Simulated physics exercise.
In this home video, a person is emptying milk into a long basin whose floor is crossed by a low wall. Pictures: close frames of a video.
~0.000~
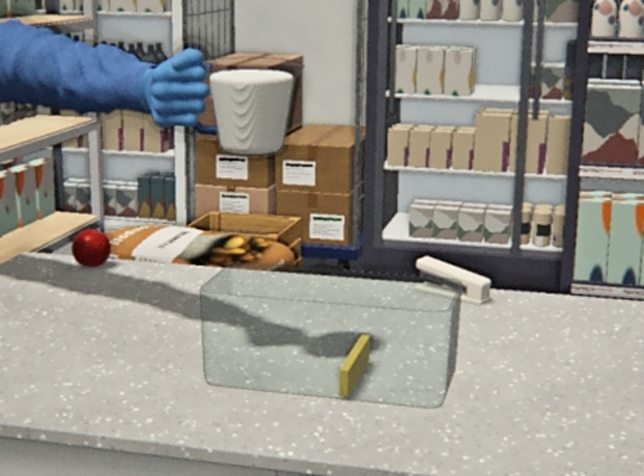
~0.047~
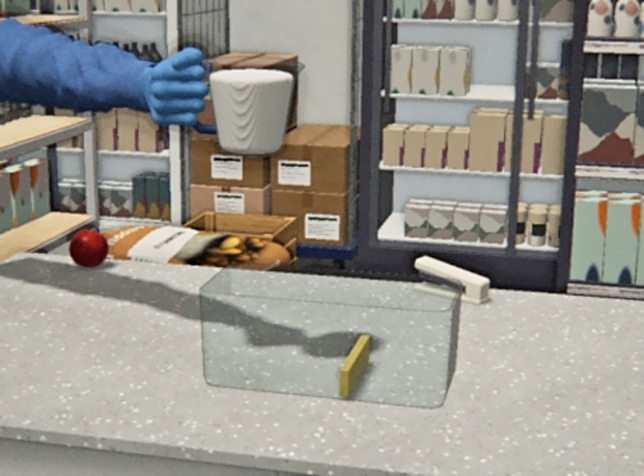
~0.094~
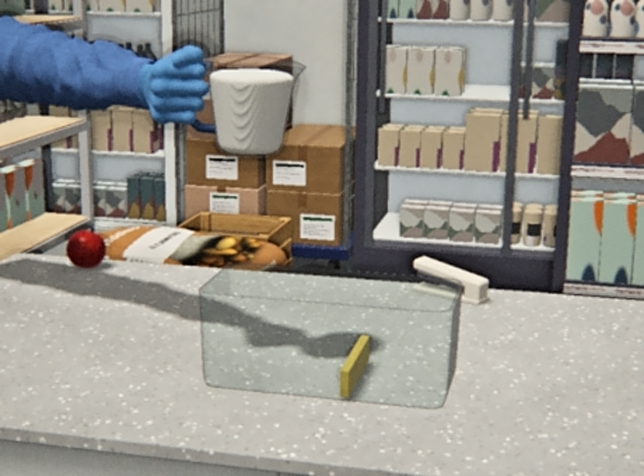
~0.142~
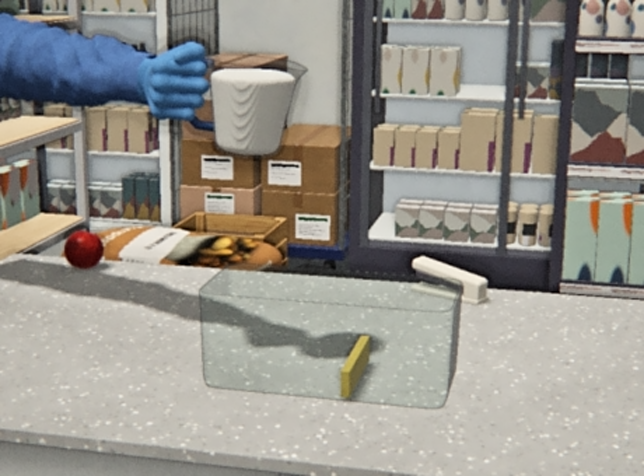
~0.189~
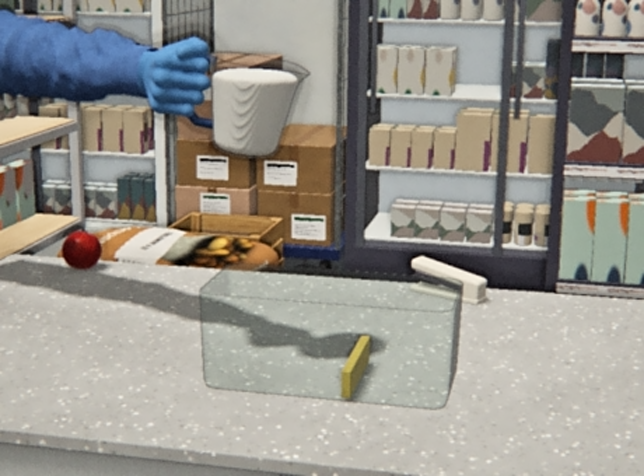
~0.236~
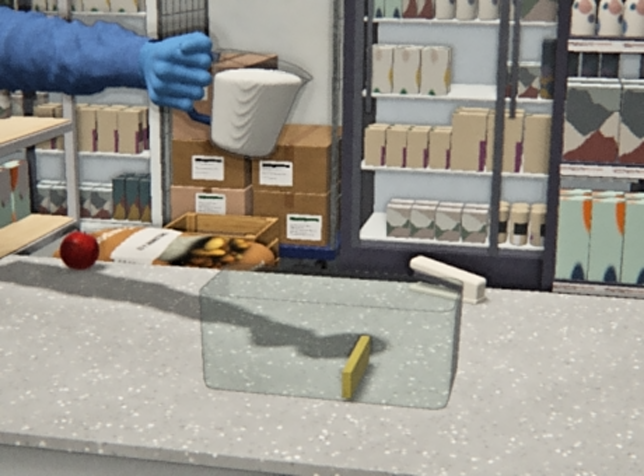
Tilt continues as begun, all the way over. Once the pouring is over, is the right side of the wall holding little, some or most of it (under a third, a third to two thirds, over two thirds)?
It holds most.
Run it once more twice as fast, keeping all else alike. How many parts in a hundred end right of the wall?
It comes to near 80 per cent.
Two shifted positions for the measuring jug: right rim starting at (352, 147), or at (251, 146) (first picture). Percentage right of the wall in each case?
The first gives 90 %, the second 10 %.
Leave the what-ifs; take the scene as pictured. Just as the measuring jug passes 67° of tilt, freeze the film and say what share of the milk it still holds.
About 75 % remains.
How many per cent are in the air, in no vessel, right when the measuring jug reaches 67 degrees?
Share out of both vessels: Approx. 25 %.
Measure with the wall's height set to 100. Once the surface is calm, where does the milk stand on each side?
Left side roughly 10, right side roughly 90.
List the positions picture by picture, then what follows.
In the first picture, tilt 0°; pouring edge (304, 65); surface from (214, 74) to (293, 77); the long basin's rim runs from (215, 277) to (456, 297); the wall's top is at (355, 353).
In the second picture, tilt 1°; pouring edge (305, 65); surface from (214, 73) to (293, 76).
In the third picture, tilt 2°; pouring edge (306, 67); surface from (215, 72) to (294, 77).
In the fourth picture, tilt 5°; pouring edge (308, 69); surface from (216, 72) to (296, 78).
In the fifth picture, tilt 9°; pouring edge (310, 73); surface from (217, 73) to (299, 78).
In the sixth picture, tilt 13°; pouring edge (313, 78); surface from (218, 73) to (303, 79).
A moment on, the measuring jug is tipped part way and 73 per cent is still to pour, 0 is left of the wall and 2 right of it.
Next, the measuring jug is tipped on its side and 22 per cent is still to pour, 2 is left of the wall and 44 right of it.
Then the measuring jug is tipped on its side and 2 per cent is still to pour, 8 is left of the wall and 83 right of it.
Later the measuring jug is tipped on its side and 0 per cent is still to pour, 13 is left of the wall and 85 right of it.
In the end 14 per cent lies left of the wall, 84 right of it and 2 outside.
